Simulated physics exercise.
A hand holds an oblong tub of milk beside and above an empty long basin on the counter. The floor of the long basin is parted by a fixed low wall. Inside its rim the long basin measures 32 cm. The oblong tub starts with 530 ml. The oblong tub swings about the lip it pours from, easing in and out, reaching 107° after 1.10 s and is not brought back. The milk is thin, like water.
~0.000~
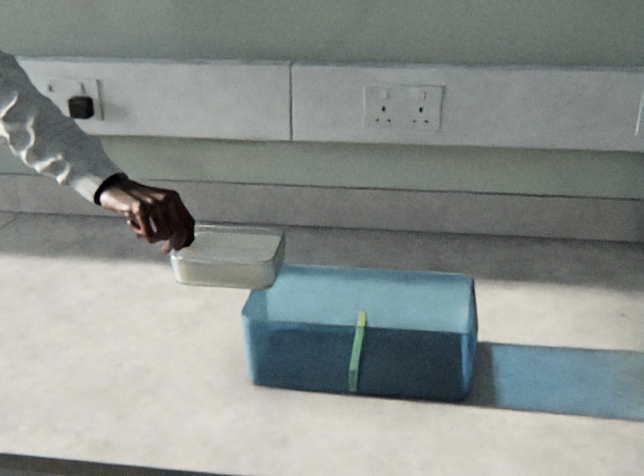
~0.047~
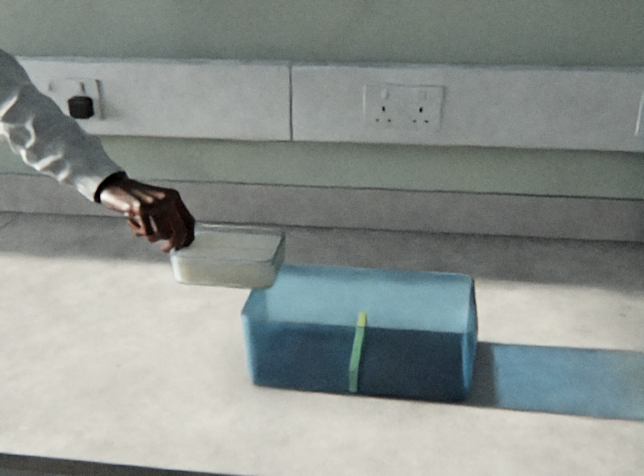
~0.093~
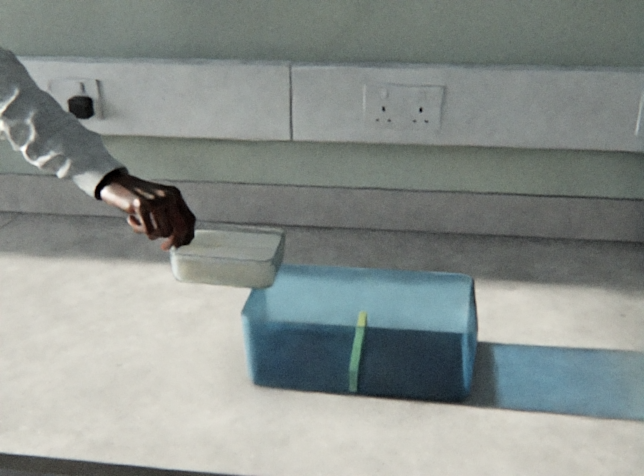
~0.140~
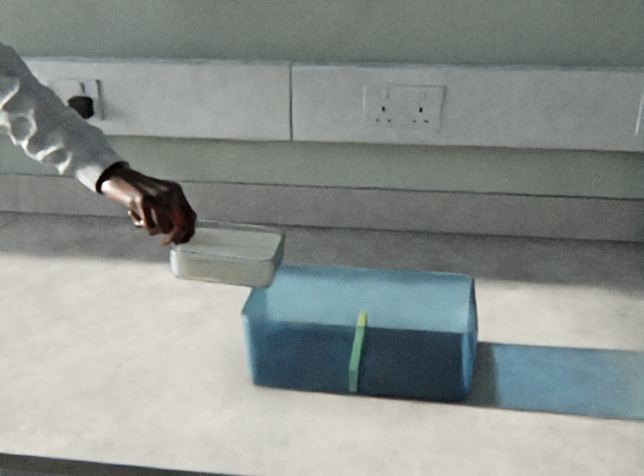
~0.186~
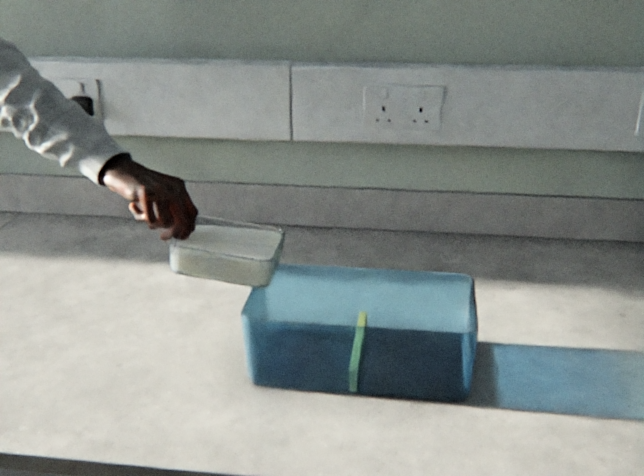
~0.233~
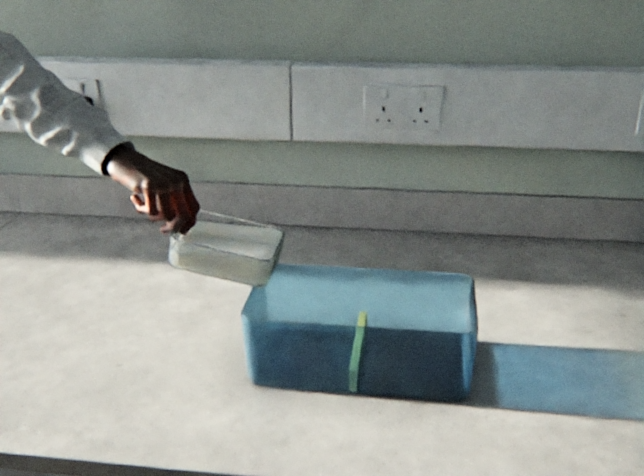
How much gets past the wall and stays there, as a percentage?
The far part has some 20 per cent.
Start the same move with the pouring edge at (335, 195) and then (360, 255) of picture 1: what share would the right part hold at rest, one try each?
In turn about 90 and 95 per cent.
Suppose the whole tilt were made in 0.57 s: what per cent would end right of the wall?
Then about 50 per cent.
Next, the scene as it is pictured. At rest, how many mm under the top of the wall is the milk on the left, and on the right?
Left about 18 mm, right about 34 mm.
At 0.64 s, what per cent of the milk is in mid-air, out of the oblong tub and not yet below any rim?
Near 44 in a hundred.
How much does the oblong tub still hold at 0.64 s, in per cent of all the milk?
About 24 per cent.
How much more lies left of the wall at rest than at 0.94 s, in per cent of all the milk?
Some 4 per cent.
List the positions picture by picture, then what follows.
The first picture shows tilt 0°; pouring edge (279, 247); surface from (184, 243) to (279, 249); the long basin's rim runs from (252, 290) to (475, 304); the wall's top is at (359, 339).
The second picture shows tilt 0°; pouring edge (279, 247); surface from (183, 243) to (279, 249).
The third picture shows tilt 2°; pouring edge (279, 247); surface from (183, 242) to (279, 248).
The fourth picture shows tilt 4°; pouring edge (279, 247); surface from (182, 240) to (279, 246).
The fifth picture shows tilt 7°; pouring edge (279, 247); surface from (182, 237) to (278, 244).
The sixth picture shows tilt 11°; pouring edge (279, 247); surface from (182, 232) to (279, 242).
Then, 0.64 s in, the tilt is 68° and 24 per cent is still to pour, 32 is left of the wall and 0 right of it.
Then, 0.94 s in, the tilt is 102° and 3 per cent is still to pour, 76 is left of the wall and 17 right of it.
Then, 1.26 s in, the tilt is 107° and 0 per cent is still to pour, 80 is left of the wall and 19 right of it.
Then, 1.60 s in, the tilt is 107° and 0 per cent is still to pour, 80 is left of the wall and 20 right of it.
Finally, 80 per cent lies left of the wall, 20 right of it and 1 outside.
